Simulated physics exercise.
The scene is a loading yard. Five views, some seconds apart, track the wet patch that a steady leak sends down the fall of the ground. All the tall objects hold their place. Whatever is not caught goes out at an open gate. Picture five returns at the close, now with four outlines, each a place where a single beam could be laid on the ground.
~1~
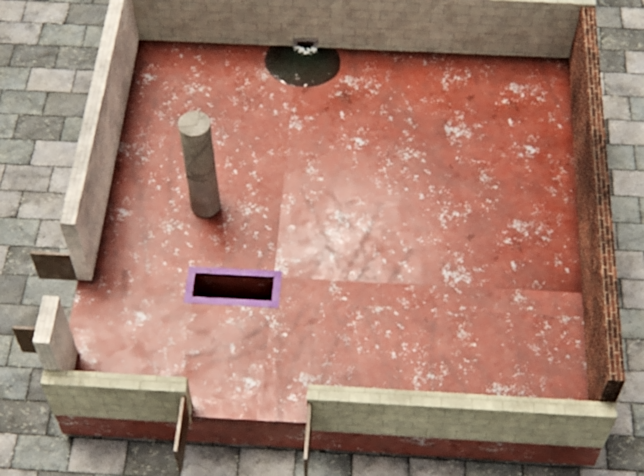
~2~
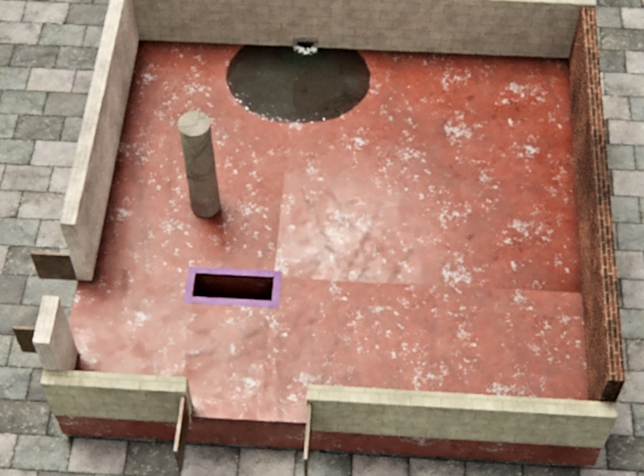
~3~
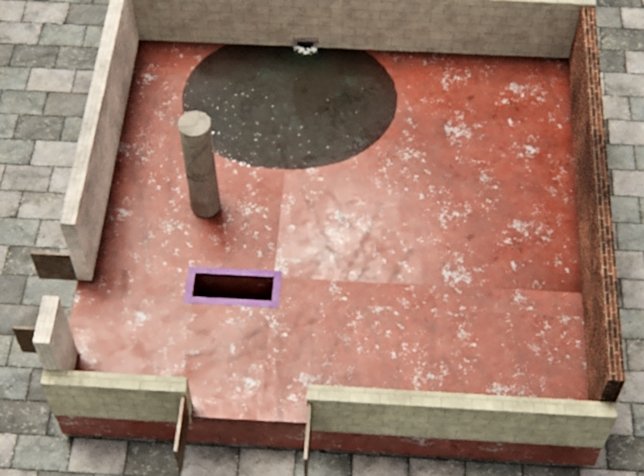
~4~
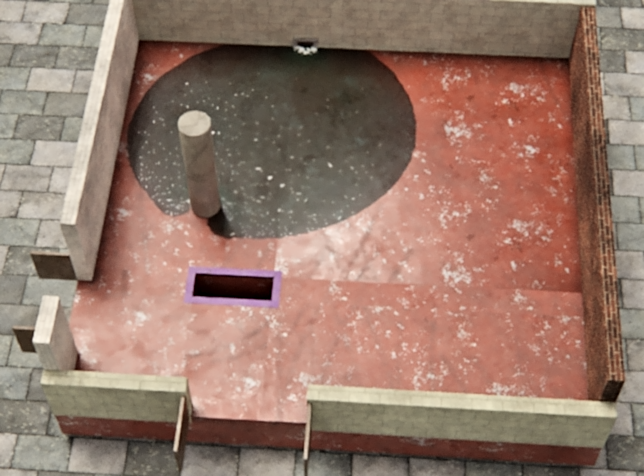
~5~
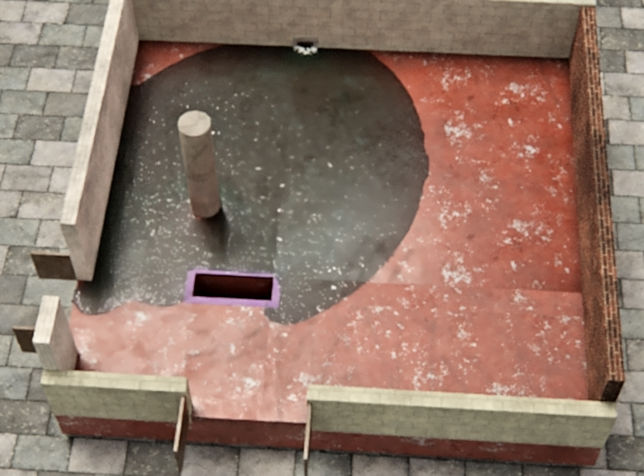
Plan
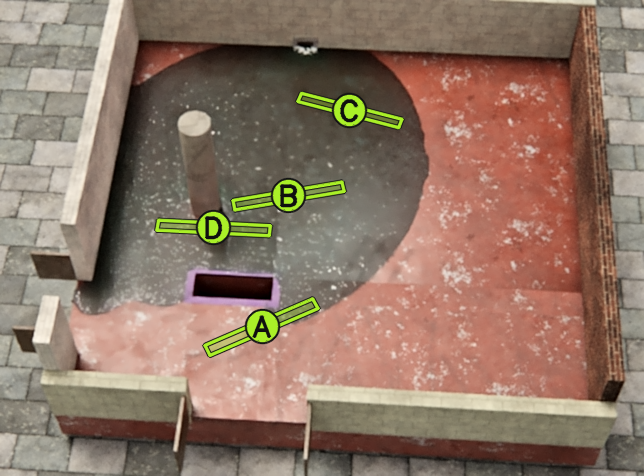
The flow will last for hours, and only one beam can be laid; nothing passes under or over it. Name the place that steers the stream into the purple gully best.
Best: A.
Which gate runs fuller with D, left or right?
More leaves on the right.
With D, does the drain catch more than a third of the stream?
No.
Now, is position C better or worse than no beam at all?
Worse.
On the marked copy, A from (207, 350) to (315, 303); B from (233, 205) to (343, 186); C from (299, 97) to (400, 123); D from (157, 225) to (269, 230).
With A, about 35 % of the stream runs into the purple gully, about 64 % out by the gates.
With B, about 15 % of the stream runs into the purple gully, about 85 % out by the gates.
With C, about 18 % of the stream runs into the purple gully, about 79 % out by the gates.
With D, about 14 % of the stream runs into the purple gully, about 85 % out by the gates.
